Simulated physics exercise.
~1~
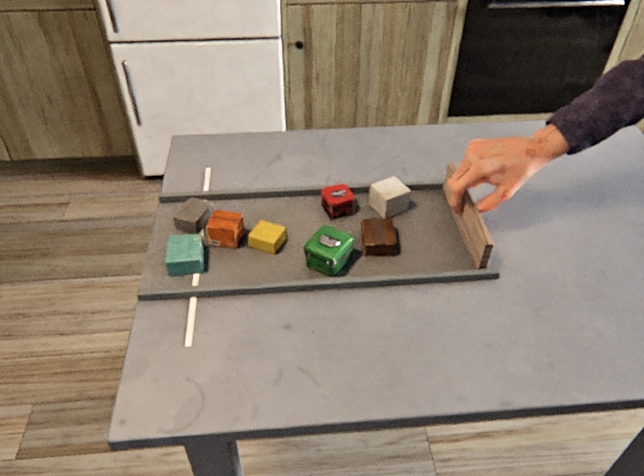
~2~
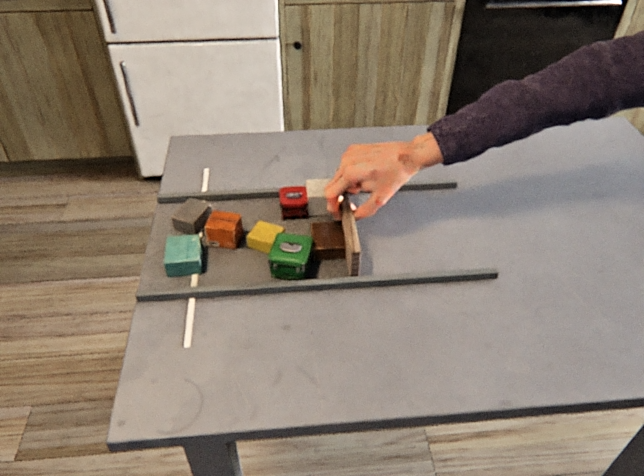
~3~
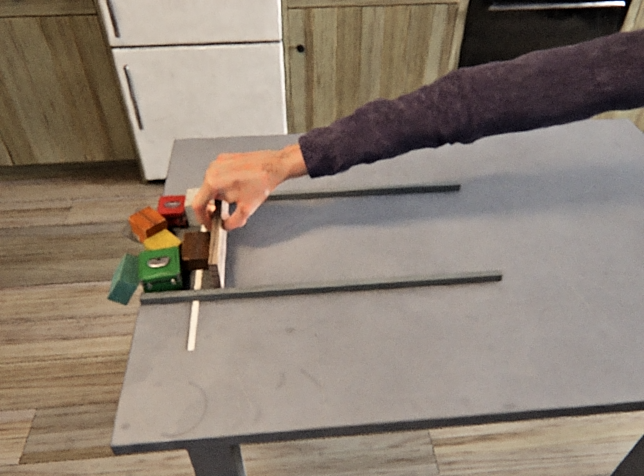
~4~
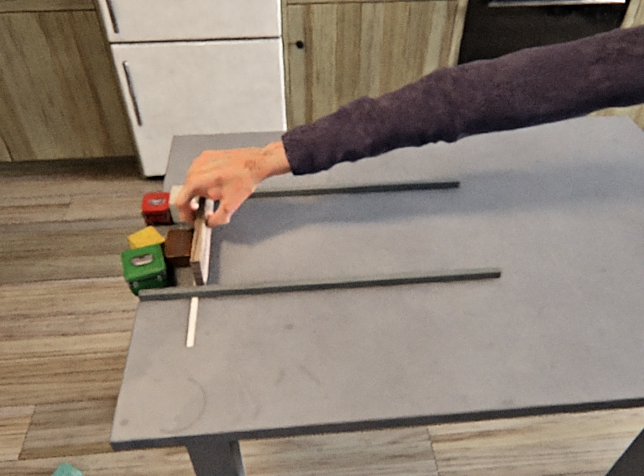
On a grey table in a room with wooden cabinets and a white fridge, eight small coloured blocks lie scattered between two dark rails, with a hand holding an upright board at their right. The hand slides the board left, pushing the white, brown, red and green pieces toward the others. It keeps sweeping until the whole group is bunched at the table's left end, where the turquoise and orange blocks tilt over the edge. The board halts near the pale tape strip. The turquoise, orange and grey blocks have fallen off, while the remaining five stay crowded at the edge.
